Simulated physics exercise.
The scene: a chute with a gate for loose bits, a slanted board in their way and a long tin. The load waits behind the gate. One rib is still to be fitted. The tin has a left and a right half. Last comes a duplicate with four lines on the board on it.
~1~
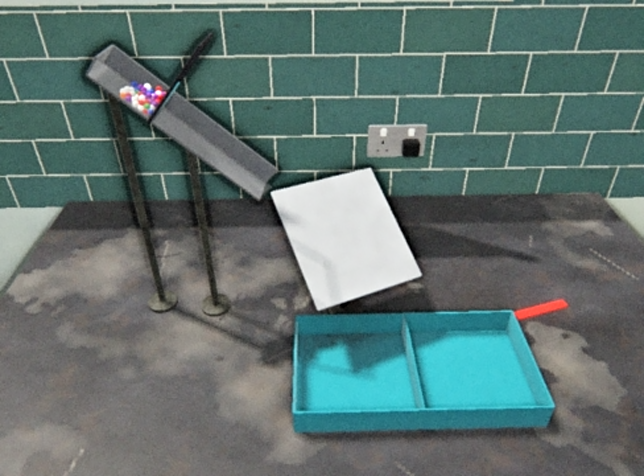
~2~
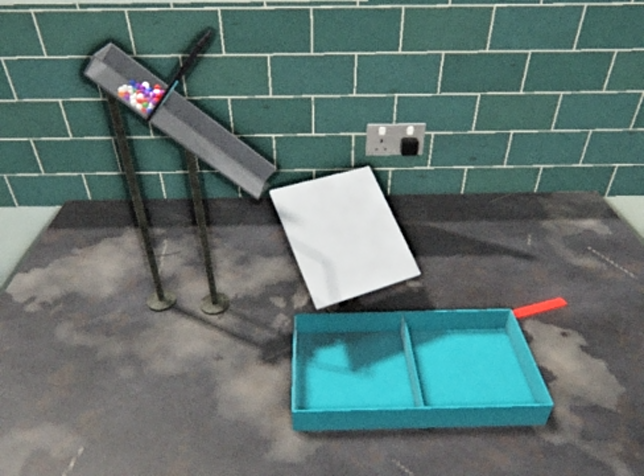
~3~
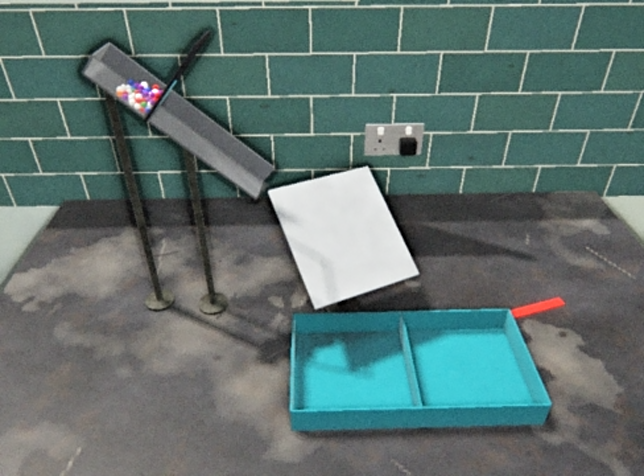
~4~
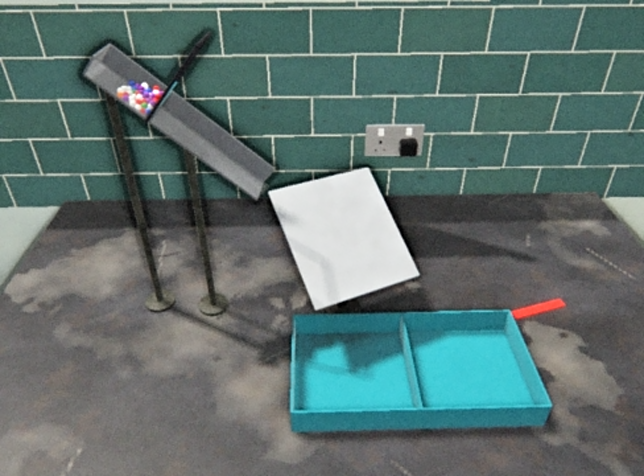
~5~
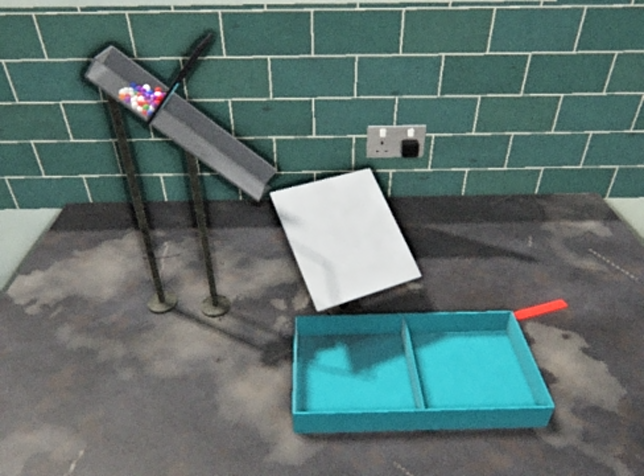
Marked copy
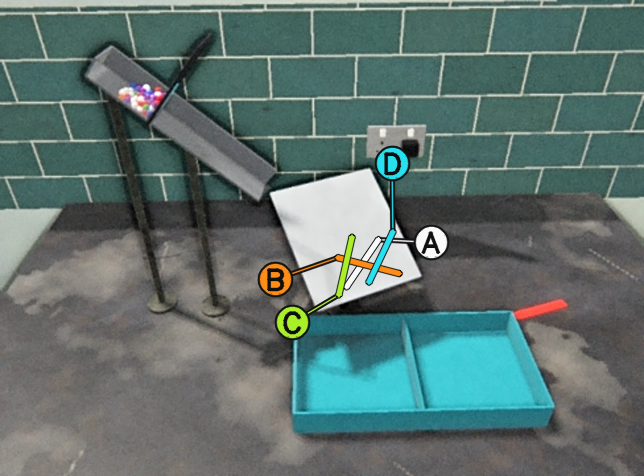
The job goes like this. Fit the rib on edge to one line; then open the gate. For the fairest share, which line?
Go for B.
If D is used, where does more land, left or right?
The left half.
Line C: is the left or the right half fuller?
The left half.
On the marked copy, line A from (378, 239) to (346, 286); line B from (337, 257) to (399, 273); line C from (351, 237) to (338, 294); line D from (392, 231) to (368, 282).
If A is chosen, of what is caught, the bulk in the left half, a small share in the right.
If B is chosen, of what is caught, close to a third in the left half, close to two thirds in the right.
If C is chosen, of what is caught, the bulk in the left half, a small share in the right.
If D is chosen, of what is caught, all but a few in the left half, a small share in the right.
